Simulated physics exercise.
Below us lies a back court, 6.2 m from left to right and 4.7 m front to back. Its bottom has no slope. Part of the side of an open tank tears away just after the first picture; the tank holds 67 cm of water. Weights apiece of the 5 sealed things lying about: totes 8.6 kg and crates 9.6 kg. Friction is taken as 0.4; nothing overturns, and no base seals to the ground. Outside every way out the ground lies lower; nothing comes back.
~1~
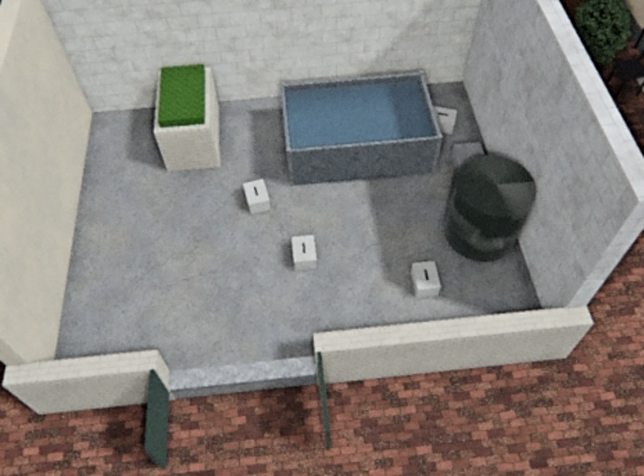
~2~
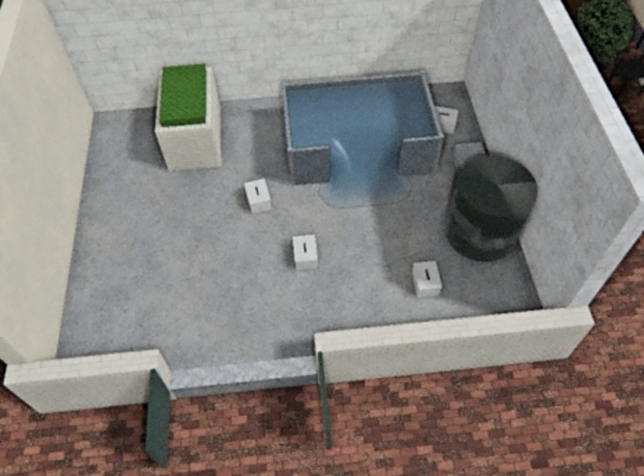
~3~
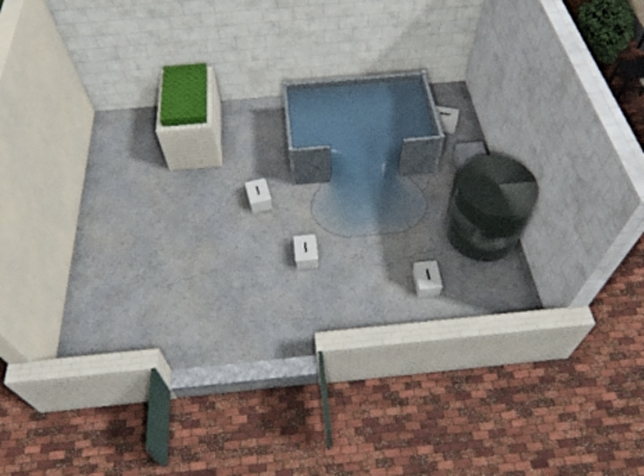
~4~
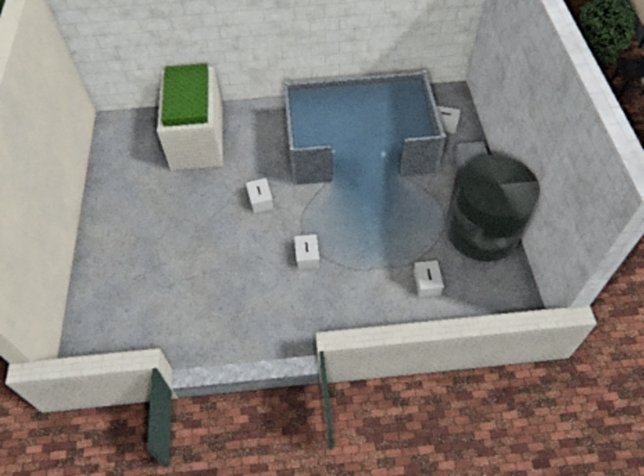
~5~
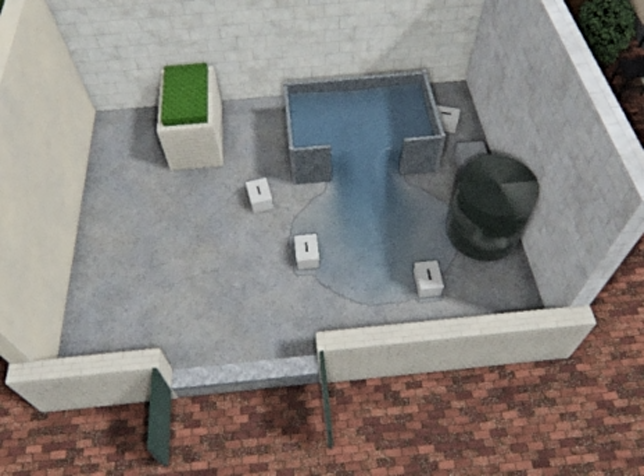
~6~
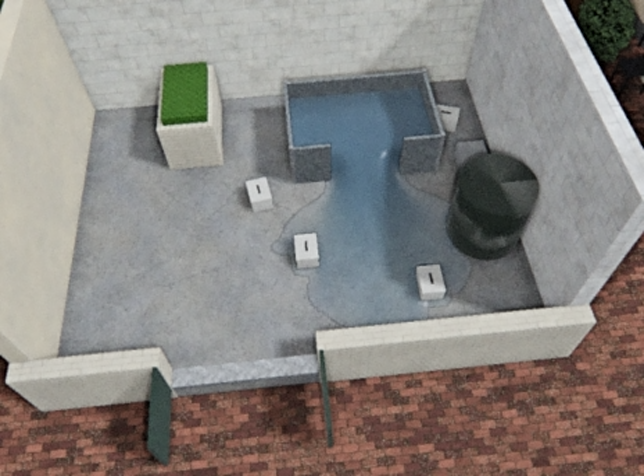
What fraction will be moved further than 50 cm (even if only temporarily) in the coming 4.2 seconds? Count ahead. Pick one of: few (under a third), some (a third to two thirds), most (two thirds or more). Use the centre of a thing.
Some.
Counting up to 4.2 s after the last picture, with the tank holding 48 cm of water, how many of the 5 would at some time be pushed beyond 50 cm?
In that case 2 of them.
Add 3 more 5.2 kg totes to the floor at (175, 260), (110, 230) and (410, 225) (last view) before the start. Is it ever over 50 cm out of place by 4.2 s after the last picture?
First falls shy, second falls shy, third exceeds it.
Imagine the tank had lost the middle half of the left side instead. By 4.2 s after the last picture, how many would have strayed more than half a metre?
The answer would then be 0.
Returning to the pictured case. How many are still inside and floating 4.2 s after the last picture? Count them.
At that moment it comes to 2.
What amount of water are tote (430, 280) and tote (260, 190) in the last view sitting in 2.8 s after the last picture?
16 and 0 cm.
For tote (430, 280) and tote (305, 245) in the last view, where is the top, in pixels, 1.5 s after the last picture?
Roughly (530, 283), then roughly (200, 340).
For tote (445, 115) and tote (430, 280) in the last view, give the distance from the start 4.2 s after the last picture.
First: 0 cm. Second: 60 cm.
Then, 0.4 s after the last picture 1 of 5 are over 50 cm from their spots; 0 afloat.
Then, 1.5 s after the last picture 2 of 5 are over 50 cm from their spots; 1 afloat.
Then, 2.8 s after the last picture 1 of 5 are over 50 cm from their spots; 1 afloat.
Then, 4.2 s after the last picture 2 of 5 are over 50 cm from their spots, and 2 have been at some point; 2 afloat.
